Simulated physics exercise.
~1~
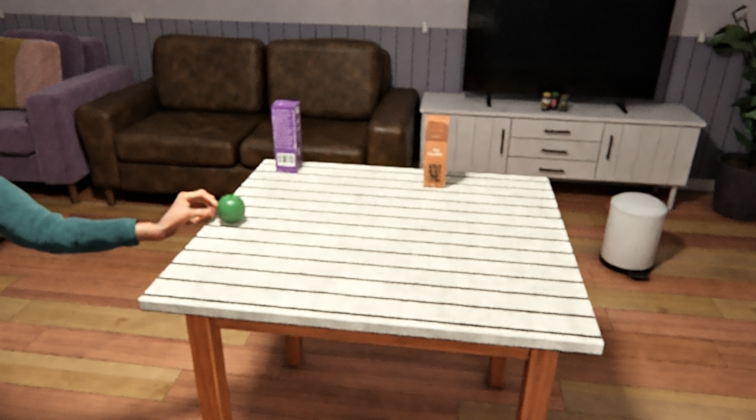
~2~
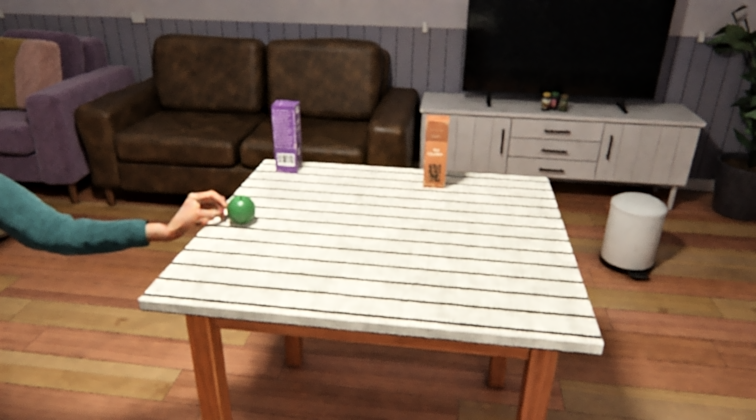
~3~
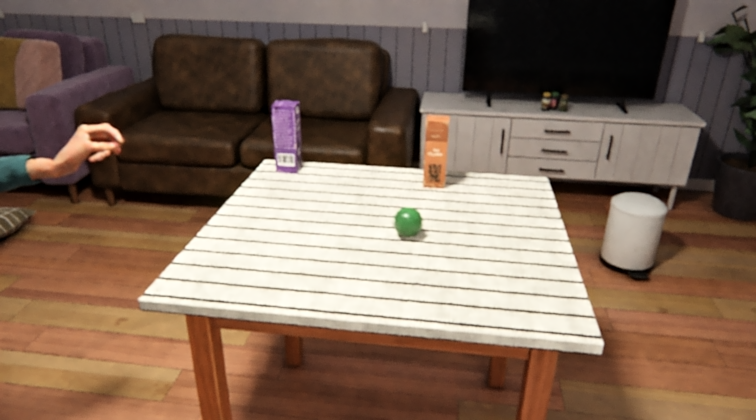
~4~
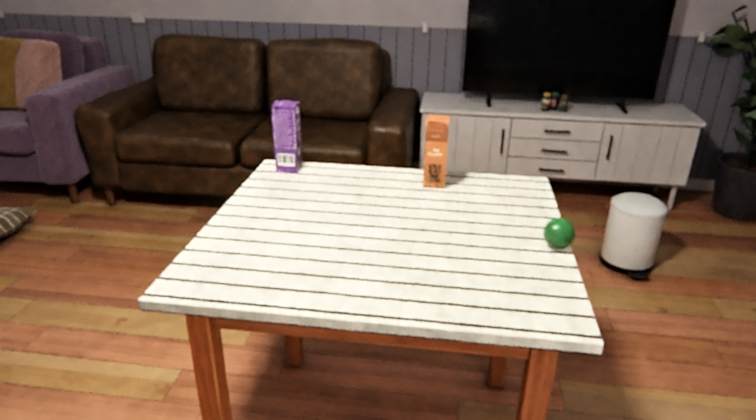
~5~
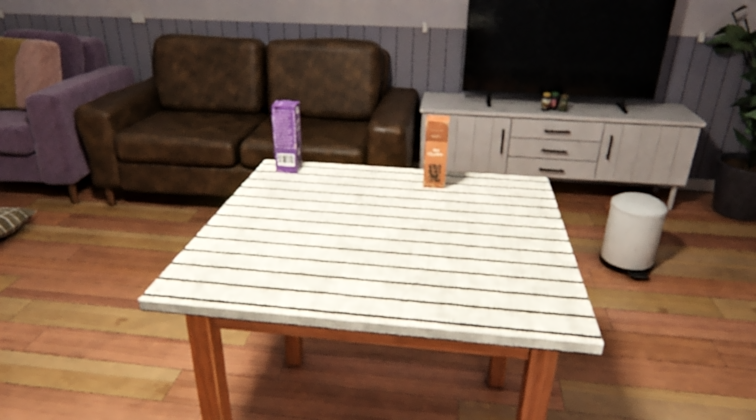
A green apple was pushed by a hand from the left side of a striped white table, then moved right across it after the hand drew back, passing a purple carton and an orange carton before going off the right edge and out of sight.
